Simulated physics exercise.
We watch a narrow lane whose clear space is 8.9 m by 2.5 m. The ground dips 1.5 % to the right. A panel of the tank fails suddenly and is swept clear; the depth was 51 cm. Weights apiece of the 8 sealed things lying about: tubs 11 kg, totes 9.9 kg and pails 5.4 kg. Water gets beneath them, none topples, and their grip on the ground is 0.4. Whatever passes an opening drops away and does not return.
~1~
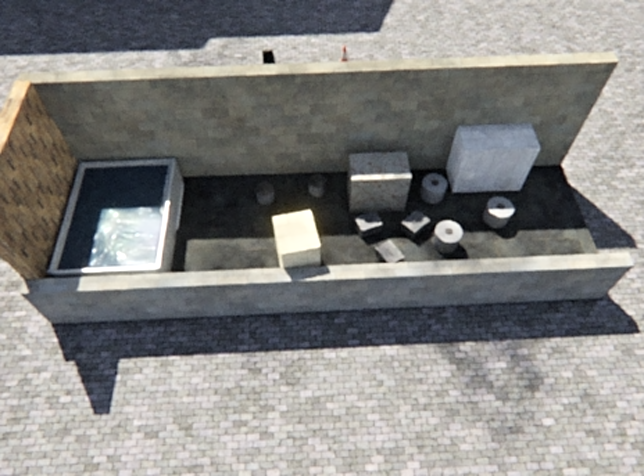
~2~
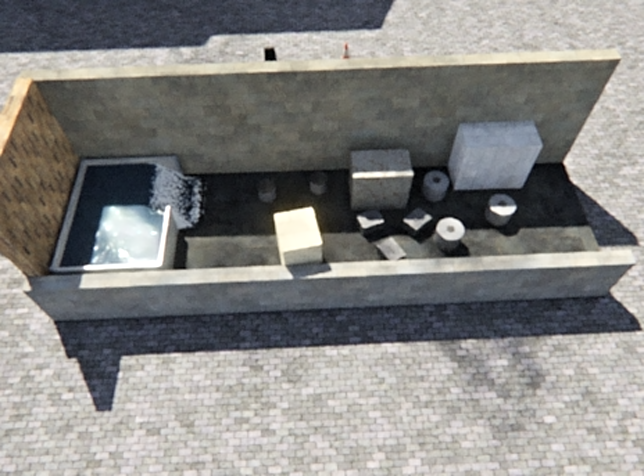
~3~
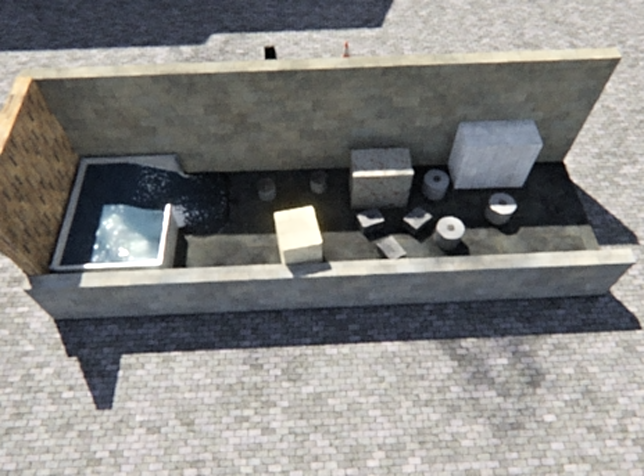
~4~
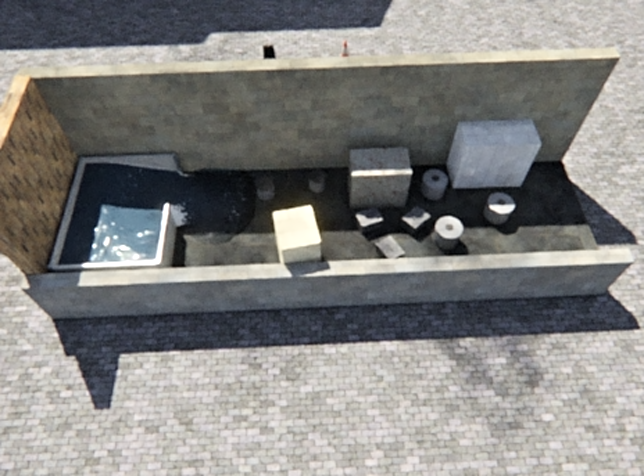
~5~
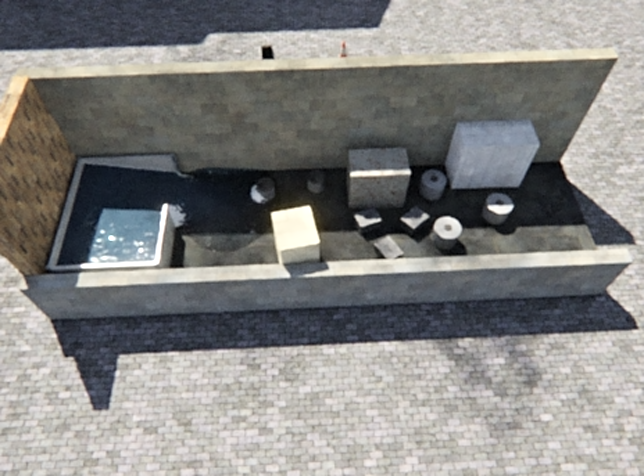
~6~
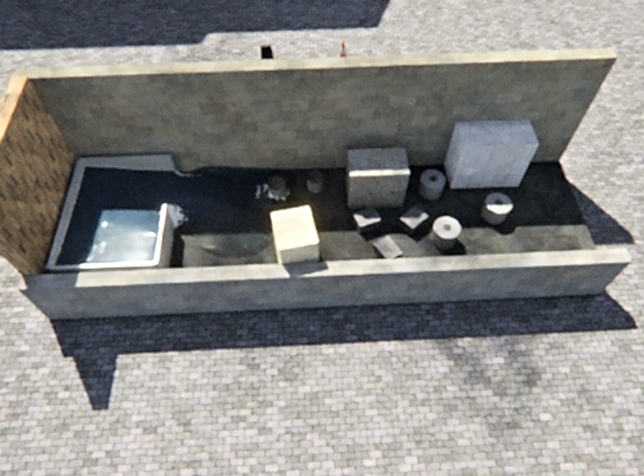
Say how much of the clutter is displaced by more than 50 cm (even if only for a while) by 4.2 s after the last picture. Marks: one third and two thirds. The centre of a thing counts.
That comes to two thirds or more.
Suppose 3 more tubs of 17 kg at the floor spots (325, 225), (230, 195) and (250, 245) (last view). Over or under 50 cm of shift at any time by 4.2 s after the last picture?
In that order: More, over, under.
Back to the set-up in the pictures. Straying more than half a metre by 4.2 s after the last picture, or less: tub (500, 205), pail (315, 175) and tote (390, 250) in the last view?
In that order: Short of it, past it, over.
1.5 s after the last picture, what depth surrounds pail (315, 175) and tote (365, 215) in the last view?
About 22 and 8 cm.
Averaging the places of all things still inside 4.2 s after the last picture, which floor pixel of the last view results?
Around (476, 207).
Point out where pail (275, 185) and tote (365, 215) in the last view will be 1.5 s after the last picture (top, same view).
Near (358, 233) and (418, 234).
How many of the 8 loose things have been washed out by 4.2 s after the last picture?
By then 4.
Then, 0.4 s after the last picture 1 of 8 are over 50 cm from their spots; 0 afloat.
Then, 1.5 s after the last picture 2 of 8 are over 50 cm from their spots; 2 afloat.
Then, 2.8 s after the last picture 7 of 8 are over 50 cm from their spots; 6 afloat.
Then, 4.2 s after the last picture 7 of 8 are over 50 cm from their spots, and 7 have been at some point; 3 afloat.
